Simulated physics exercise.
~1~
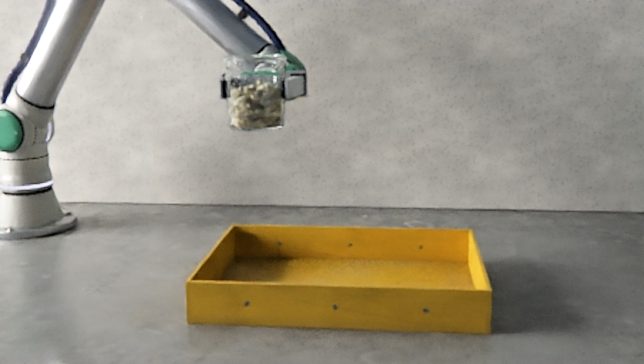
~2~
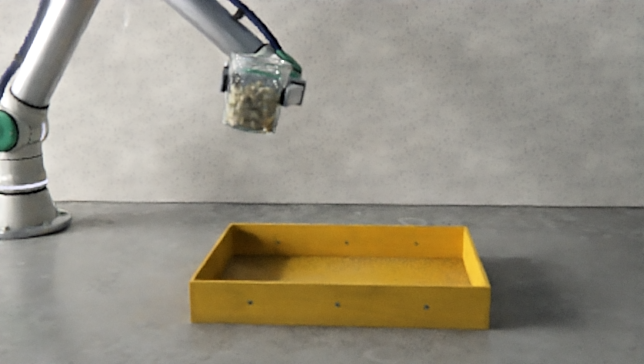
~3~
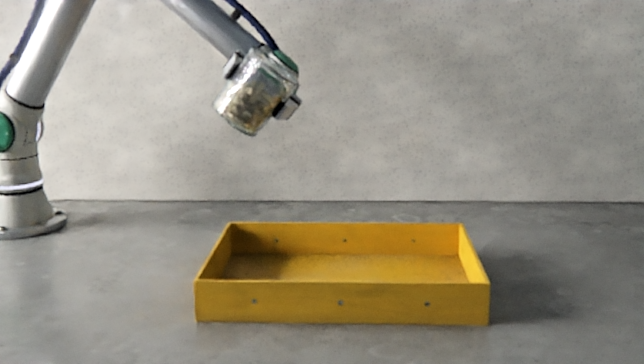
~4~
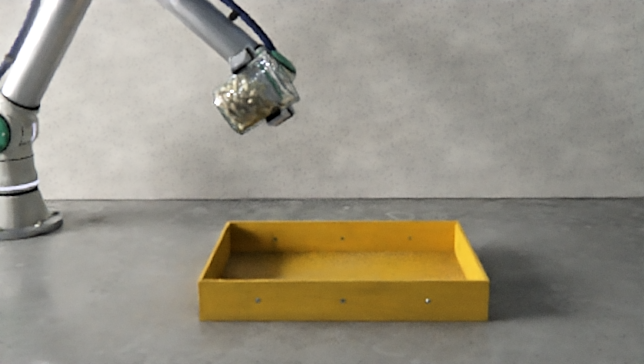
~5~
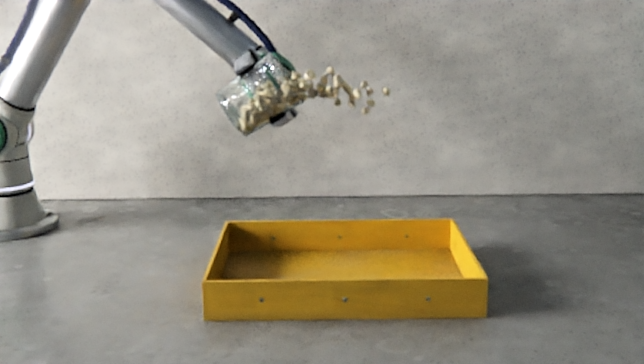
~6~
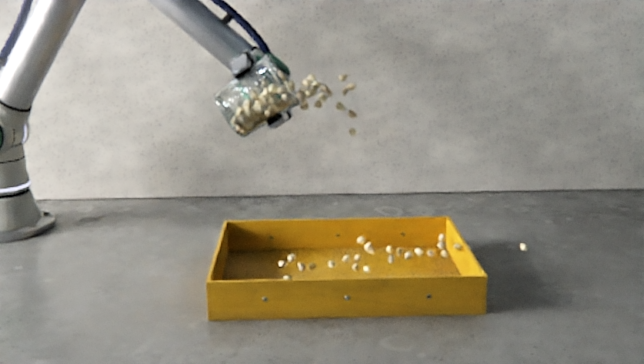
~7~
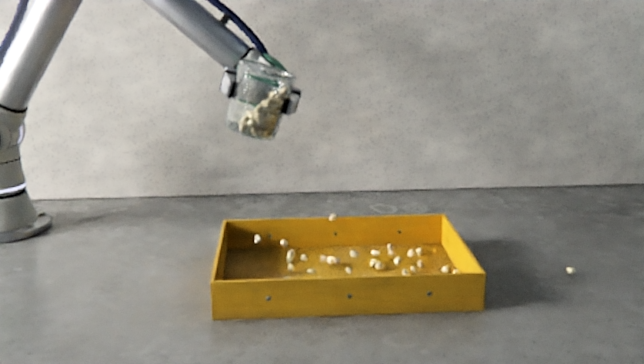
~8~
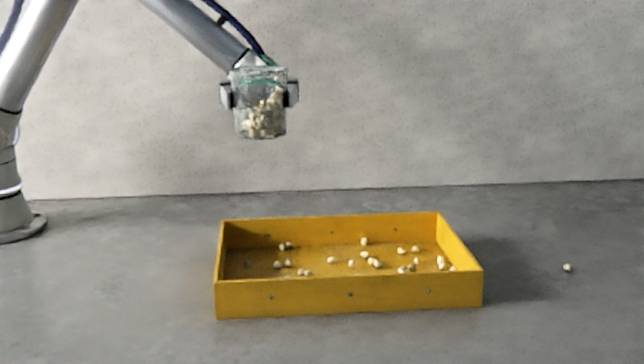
On a grey concrete surface before a pale mottled wall, seen from the front and slightly above, a silver robot arm with green joints reaches in from the left. Its gripper holds a clear cup of pale dried beans above a shallow yellow tray. The cup leans one way and then the other as the view drifts slightly sideways. Beans fly out to the right and drop, scattering across the tray, while one lands on the table beyond it. The cup returns upright, still holding many beans, with a loose scattering left in the tray.
